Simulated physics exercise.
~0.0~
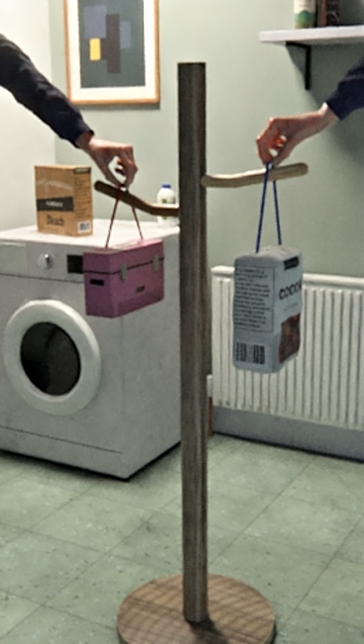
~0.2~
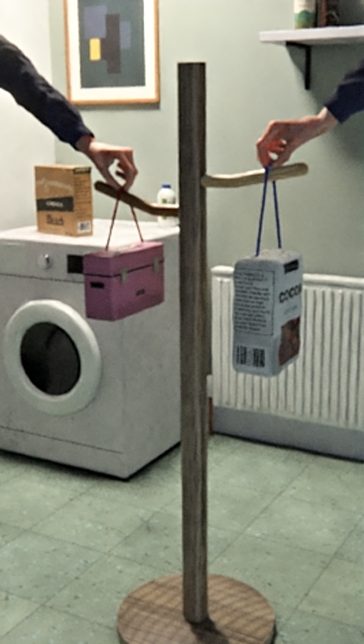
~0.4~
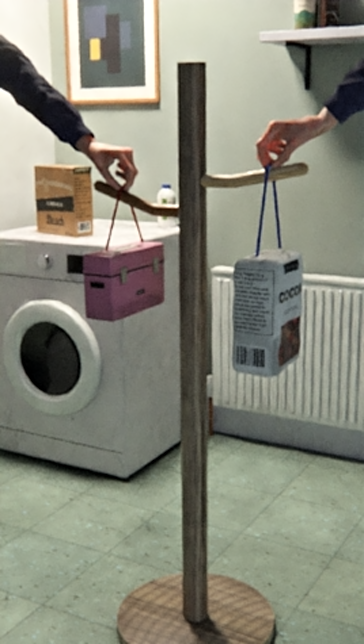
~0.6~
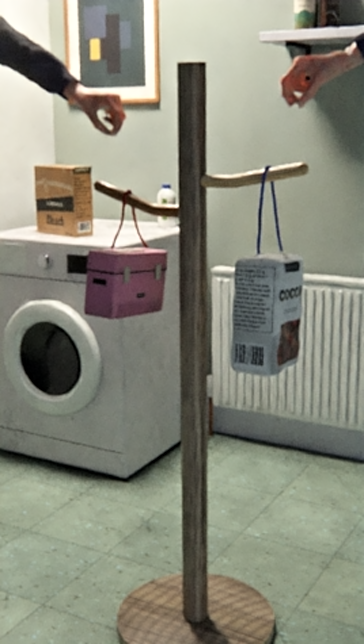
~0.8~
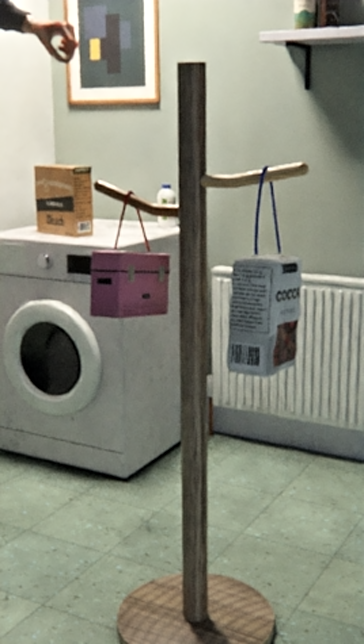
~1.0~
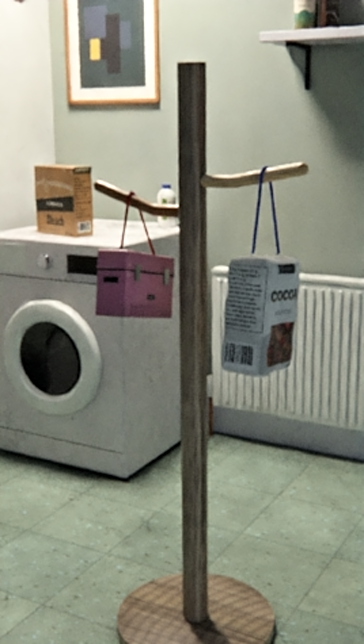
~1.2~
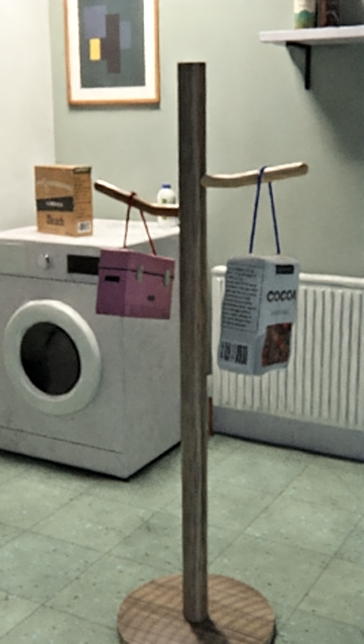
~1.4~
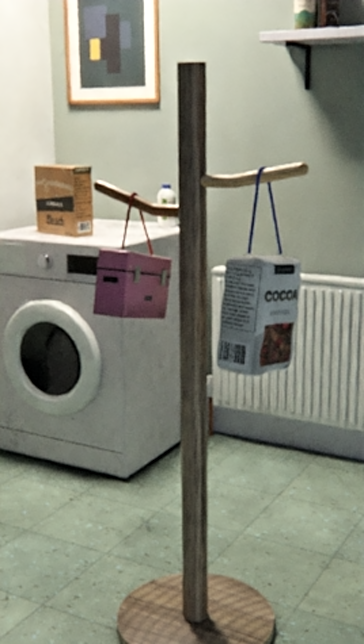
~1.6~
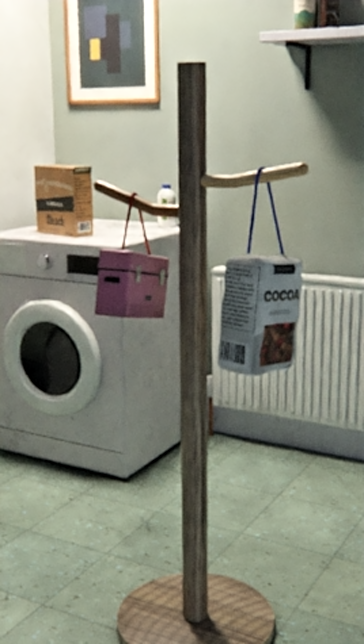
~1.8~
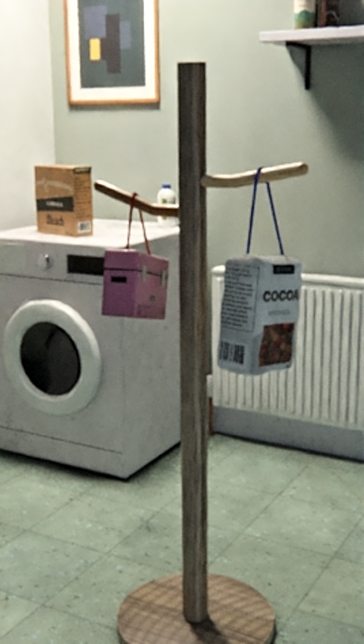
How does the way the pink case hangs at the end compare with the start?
At the start the pink case is upright, but by the end it hangs leaning.
